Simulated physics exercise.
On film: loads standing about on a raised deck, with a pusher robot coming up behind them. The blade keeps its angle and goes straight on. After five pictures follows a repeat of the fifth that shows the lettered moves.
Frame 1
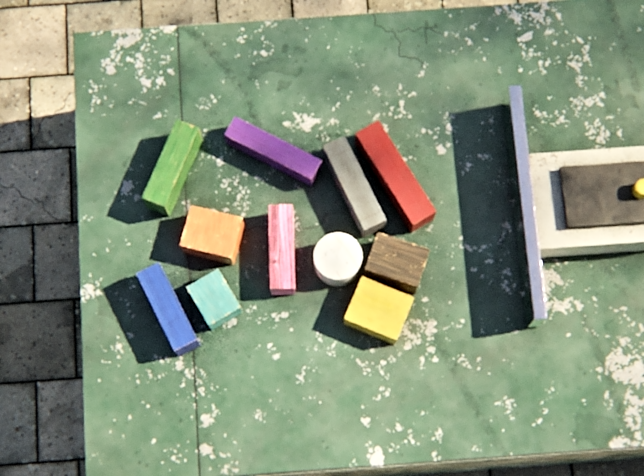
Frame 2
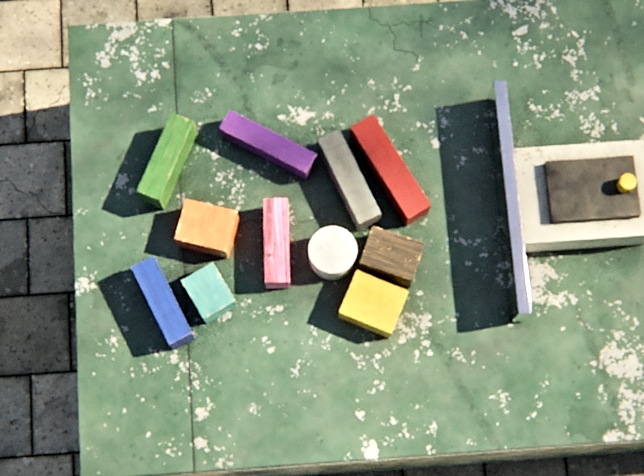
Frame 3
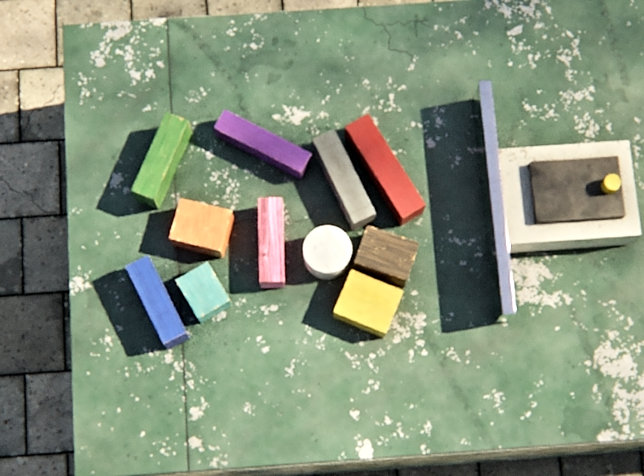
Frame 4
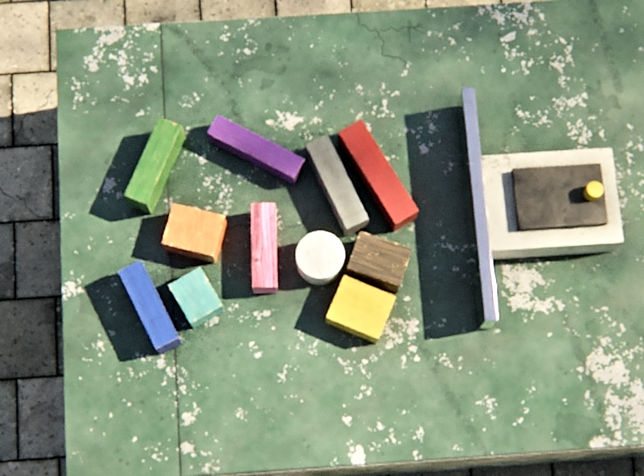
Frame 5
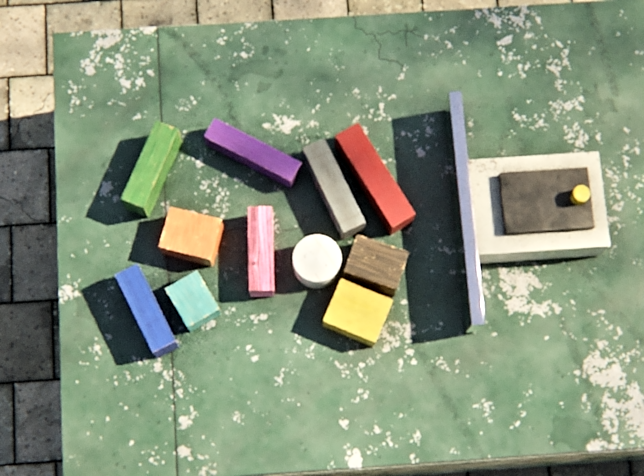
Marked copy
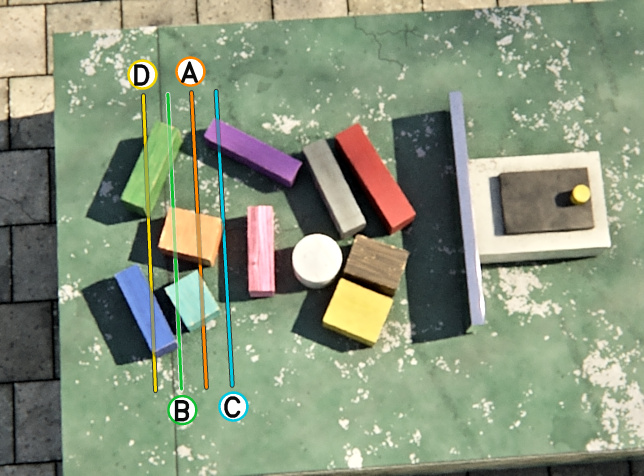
In this clip, colourful blocks and a white round piece stand on a worn green deck while a pusher robot with a wide upright blade moves slowly left towards them, narrowing the gap without touching any of them.
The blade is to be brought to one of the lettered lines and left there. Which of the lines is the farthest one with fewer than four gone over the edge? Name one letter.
Up to line D.
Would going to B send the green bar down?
No.
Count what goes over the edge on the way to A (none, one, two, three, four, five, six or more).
By then, none.
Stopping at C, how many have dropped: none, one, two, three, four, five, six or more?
By then, none.
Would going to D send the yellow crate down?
No.
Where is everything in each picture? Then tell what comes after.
In the first picture, green bar (173, 169); red stick (395, 177); orange crate (212, 235).
In the second picture, robot (586, 189); grey stick (349, 181).
In the third picture, robot (571, 190); black crate (386, 257).
In the fourth picture, robot (553, 197); blue stick (151, 308).
In the fifth picture, robot (540, 201); pink stick (261, 252); purple stick (253, 154); green bar (152, 170).
On the copy, A at (199, 236); B at (174, 238); C at (224, 234); D at (149, 239).
On D. First, robot (426, 208); yellow crate (326, 327); purple stick (242, 152).
Then, robot (313, 215); orange crate (118, 208); blue stick (126, 326).
Finally, robot (223, 221); blue stick over the edge; pink stick over the edge; two fallen.
By contrast, A is within the limit but short; B is within the limit but short; C is within the limit but short.
